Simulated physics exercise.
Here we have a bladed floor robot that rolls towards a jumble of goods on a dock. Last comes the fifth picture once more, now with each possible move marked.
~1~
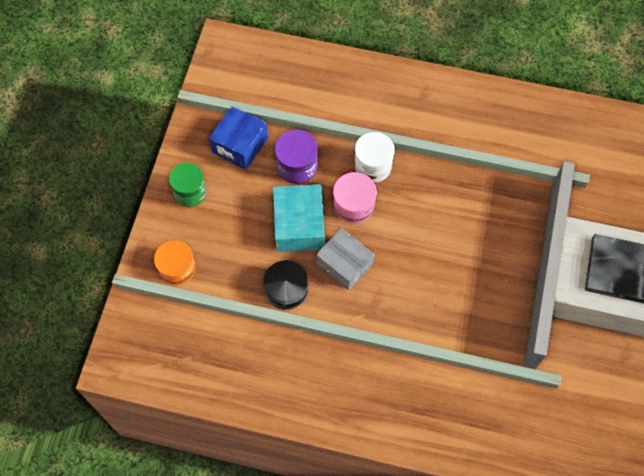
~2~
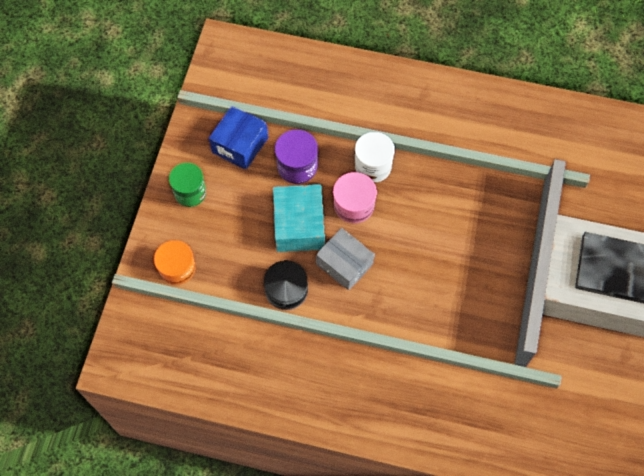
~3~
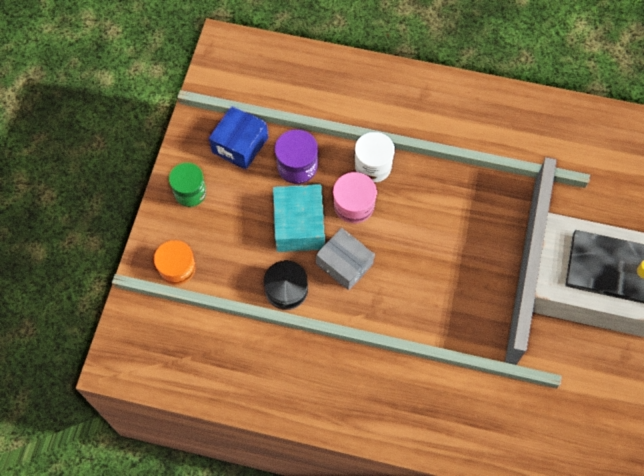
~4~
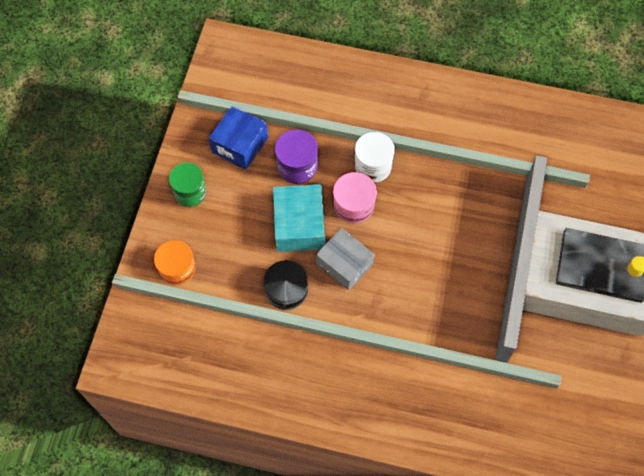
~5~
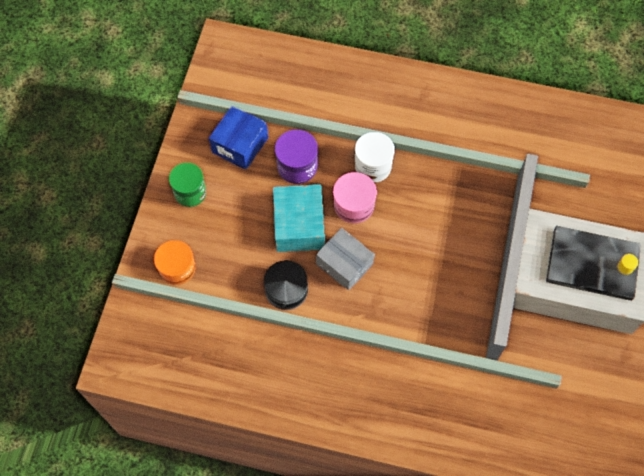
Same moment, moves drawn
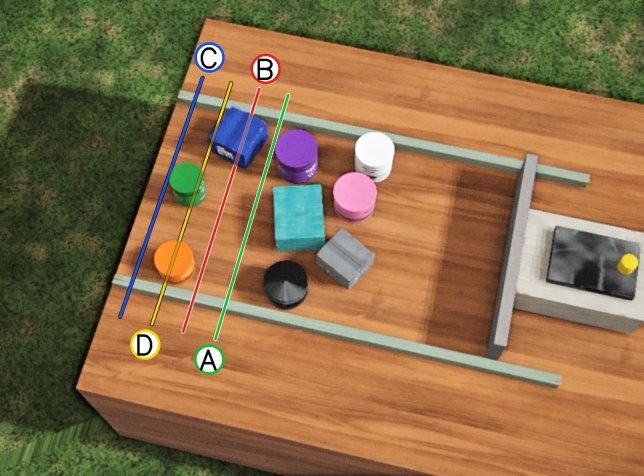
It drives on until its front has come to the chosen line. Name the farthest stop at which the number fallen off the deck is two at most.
The farthest such stop is B.
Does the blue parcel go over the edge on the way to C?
Yes.
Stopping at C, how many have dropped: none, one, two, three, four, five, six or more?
In all, six or more.
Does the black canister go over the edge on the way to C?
Yes.
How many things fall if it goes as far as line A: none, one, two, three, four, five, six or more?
In all, none.
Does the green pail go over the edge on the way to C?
Yes.
On the marked copy, A at (254, 210); B at (223, 203); C at (164, 190); D at (194, 197).
Taking B. A third of the way, robot (477, 237); green pail (188, 185); orange pail (175, 263).
Two thirds of the way, robot (370, 214); blue parcel (226, 133); turquoise crate (233, 202).
When it is over, robot (290, 197); green pail over the edge; blue parcel over the edge; two fallen.
As for the rest, A is within the limit but short; C drops nine; D drops five.
